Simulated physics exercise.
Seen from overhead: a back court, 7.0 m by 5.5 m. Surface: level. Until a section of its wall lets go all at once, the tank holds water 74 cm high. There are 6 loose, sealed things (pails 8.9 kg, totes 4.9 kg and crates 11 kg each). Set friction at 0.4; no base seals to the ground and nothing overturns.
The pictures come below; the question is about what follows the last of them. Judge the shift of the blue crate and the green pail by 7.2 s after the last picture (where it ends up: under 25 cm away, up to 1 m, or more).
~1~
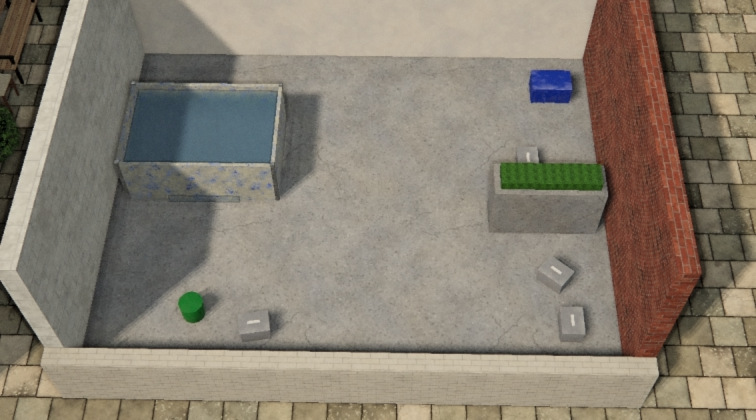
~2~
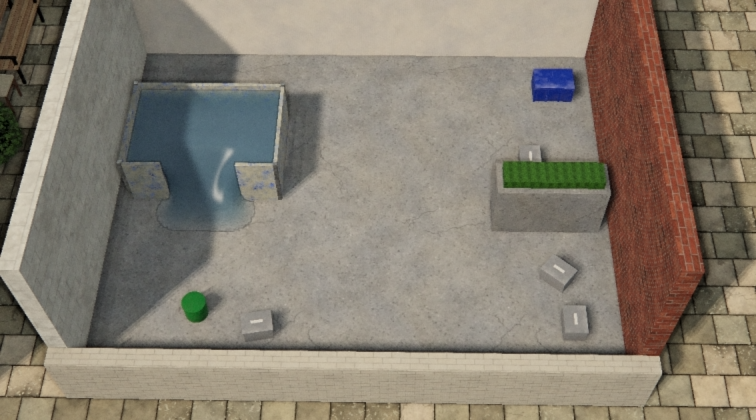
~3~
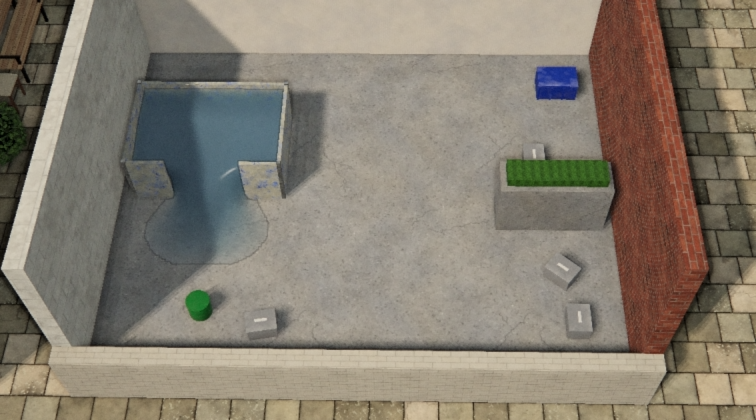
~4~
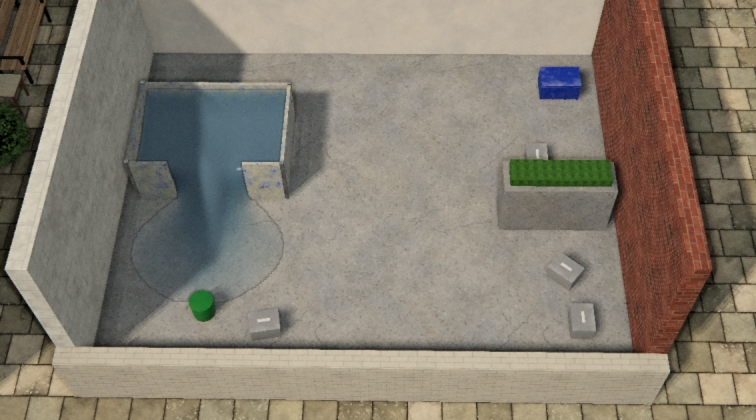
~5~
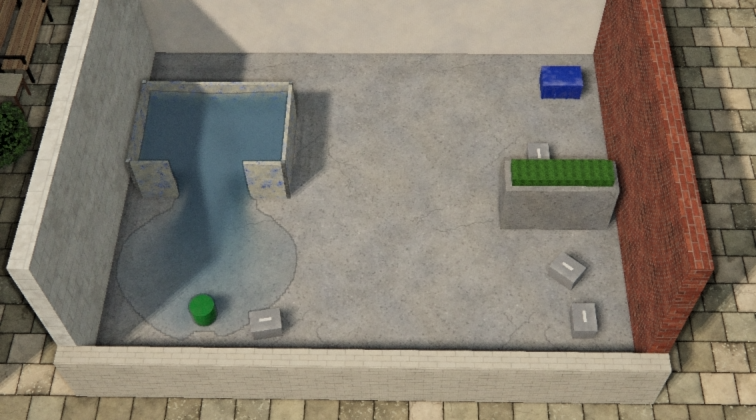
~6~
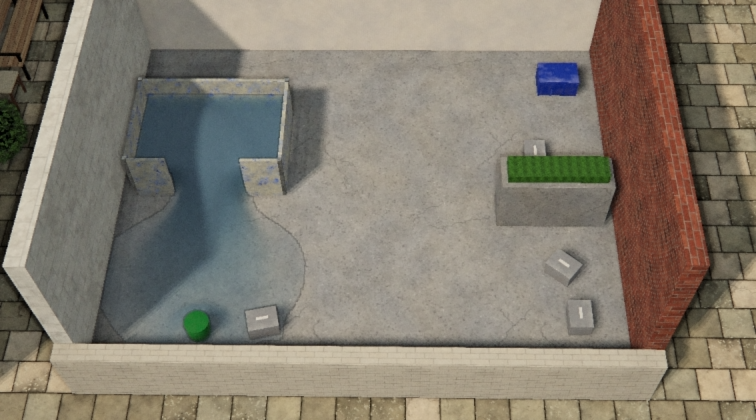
Result - blue crate: Almost no movement; green pail: Large displacement.
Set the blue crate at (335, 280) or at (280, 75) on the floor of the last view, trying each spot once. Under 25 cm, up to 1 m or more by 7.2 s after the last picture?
Well, the first time it covers a big distance, and the second time it keeps still.
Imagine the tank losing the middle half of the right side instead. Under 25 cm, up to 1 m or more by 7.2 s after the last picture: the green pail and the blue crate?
The green pail would remain almost still and the blue crate would be washed far off.
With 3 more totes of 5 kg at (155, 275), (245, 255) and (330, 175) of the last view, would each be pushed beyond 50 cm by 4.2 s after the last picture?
In the order listed: Across the line; across the line; behind the line.
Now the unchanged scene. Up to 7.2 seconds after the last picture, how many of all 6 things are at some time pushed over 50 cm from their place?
Count: 4.
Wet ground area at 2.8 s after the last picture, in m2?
Some 20 m2 of it.
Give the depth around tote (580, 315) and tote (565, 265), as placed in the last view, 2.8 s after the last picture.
Some 12 cm at the first, some 4 cm at the second.
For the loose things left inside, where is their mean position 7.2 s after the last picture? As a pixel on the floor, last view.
It works out to somewhere near (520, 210) on the floor.
Then, 0.9 s after the last picture the blue crate is near (558, 72), 0.0 m from its start, aground; the green pail is near (211, 330), 0.6 m from its start, afloat; 2 afloat.
Then, 2.8 s after the last picture the blue crate is near (558, 72), 0.0 m from its start, aground; the green pail is near (371, 256), 2.3 m from its start, aground; 2 afloat.
Then, 4.8 s after the last picture the blue crate is near (558, 72), 0.0 m from its start, aground; the green pail is near (392, 239), 2.7 m from its start, aground; 3 afloat.
Then, 7.2 s after the last picture the blue crate is near (558, 72), 0.0 m from its start, aground; the green pail is near (392, 239), 2.7 m from its start, aground; 3 afloat.
